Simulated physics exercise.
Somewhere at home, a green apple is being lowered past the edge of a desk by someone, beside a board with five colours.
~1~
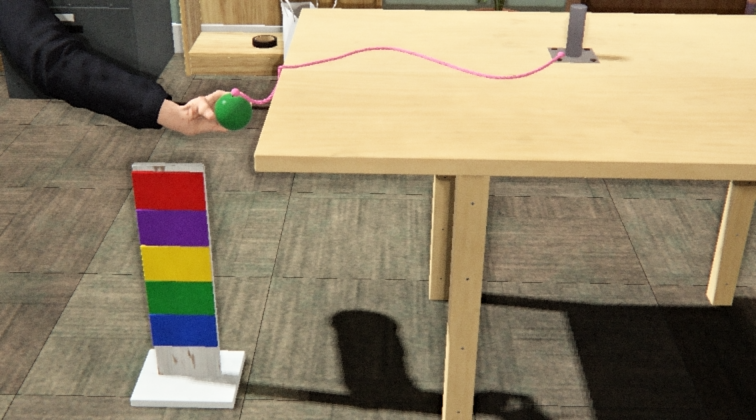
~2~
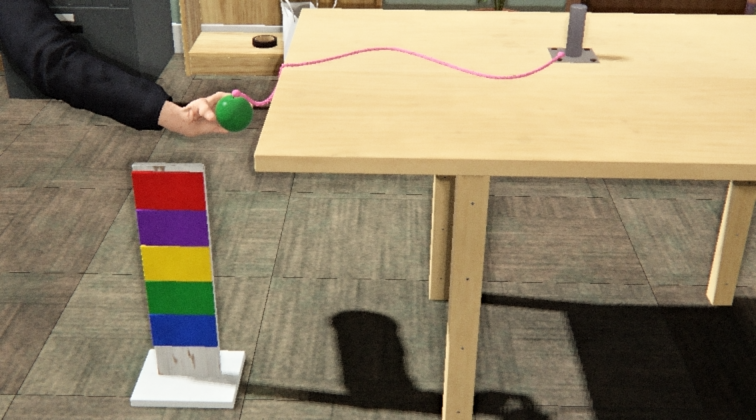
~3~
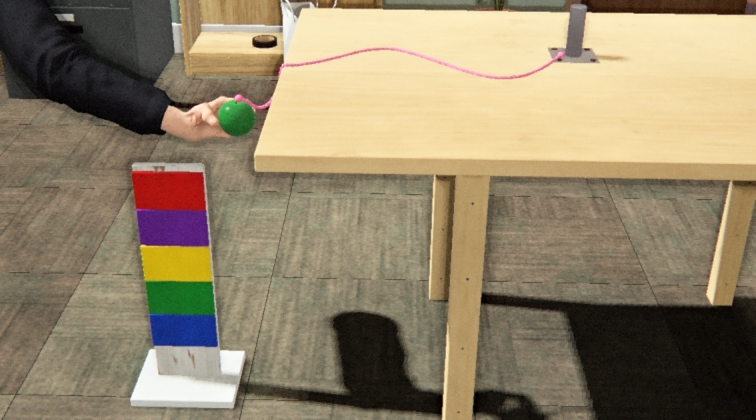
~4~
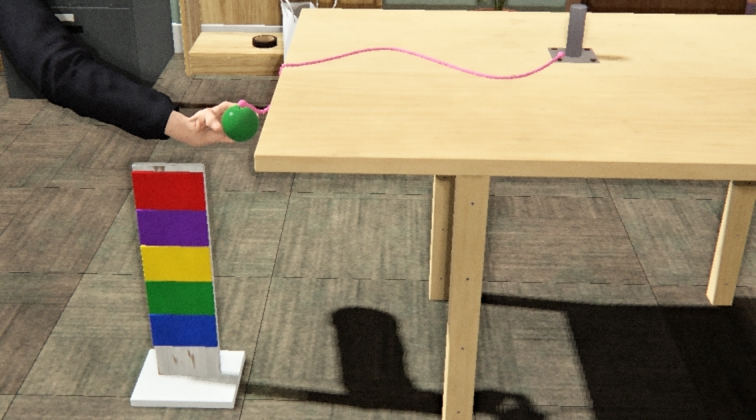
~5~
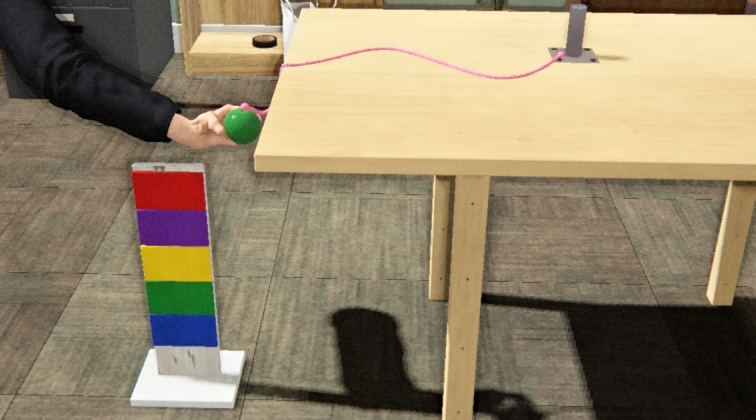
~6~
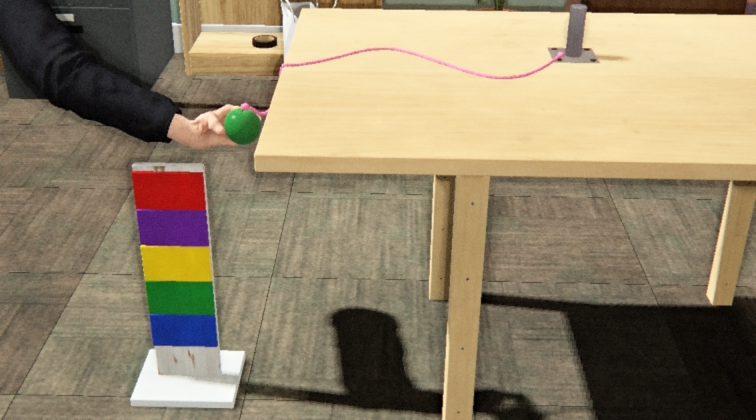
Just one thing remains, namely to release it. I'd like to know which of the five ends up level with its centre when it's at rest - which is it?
It's purple.
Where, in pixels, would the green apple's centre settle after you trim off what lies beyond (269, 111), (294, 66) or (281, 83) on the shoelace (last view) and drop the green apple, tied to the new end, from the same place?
I'd expect it near (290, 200) on the first try, near (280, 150) on the second and near (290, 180) on the third.
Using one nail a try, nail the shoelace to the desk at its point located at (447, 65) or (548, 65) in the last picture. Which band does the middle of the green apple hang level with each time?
Try one: Red. Try two: Purple.
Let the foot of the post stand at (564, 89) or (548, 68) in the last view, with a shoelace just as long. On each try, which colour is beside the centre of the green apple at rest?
Answer, in order: Yellow, yellow.
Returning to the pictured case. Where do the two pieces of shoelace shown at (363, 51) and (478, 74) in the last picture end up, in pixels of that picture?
(297, 68), then (439, 61).
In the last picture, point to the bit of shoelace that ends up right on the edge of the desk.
You'll find it somewhere near (348, 55).
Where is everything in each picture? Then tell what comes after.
The first frame shows green apple (233, 112); red (169, 192); purple (173, 229); yellow (176, 265); green (180, 299); blue (183, 332).
The second frame shows green apple (234, 113); shoelace through (548, 65) (490, 77) (424, 57) (358, 52) (292, 66).
The third frame shows green apple (237, 118).
The fourth frame shows green apple (240, 123); shoelace through (548, 65) (490, 77) (424, 57) (358, 52) (292, 66).
The fifth frame shows green apple (243, 126).
The sixth frame shows green apple (243, 126); shoelace through (548, 65) (490, 77) (424, 57) (358, 52) (292, 66).
A little later, apple near (278, 209); level with purple.
Next, apple near (297, 226); level with purple.
When it is over, apple near (284, 229); level with purple. The purple one.
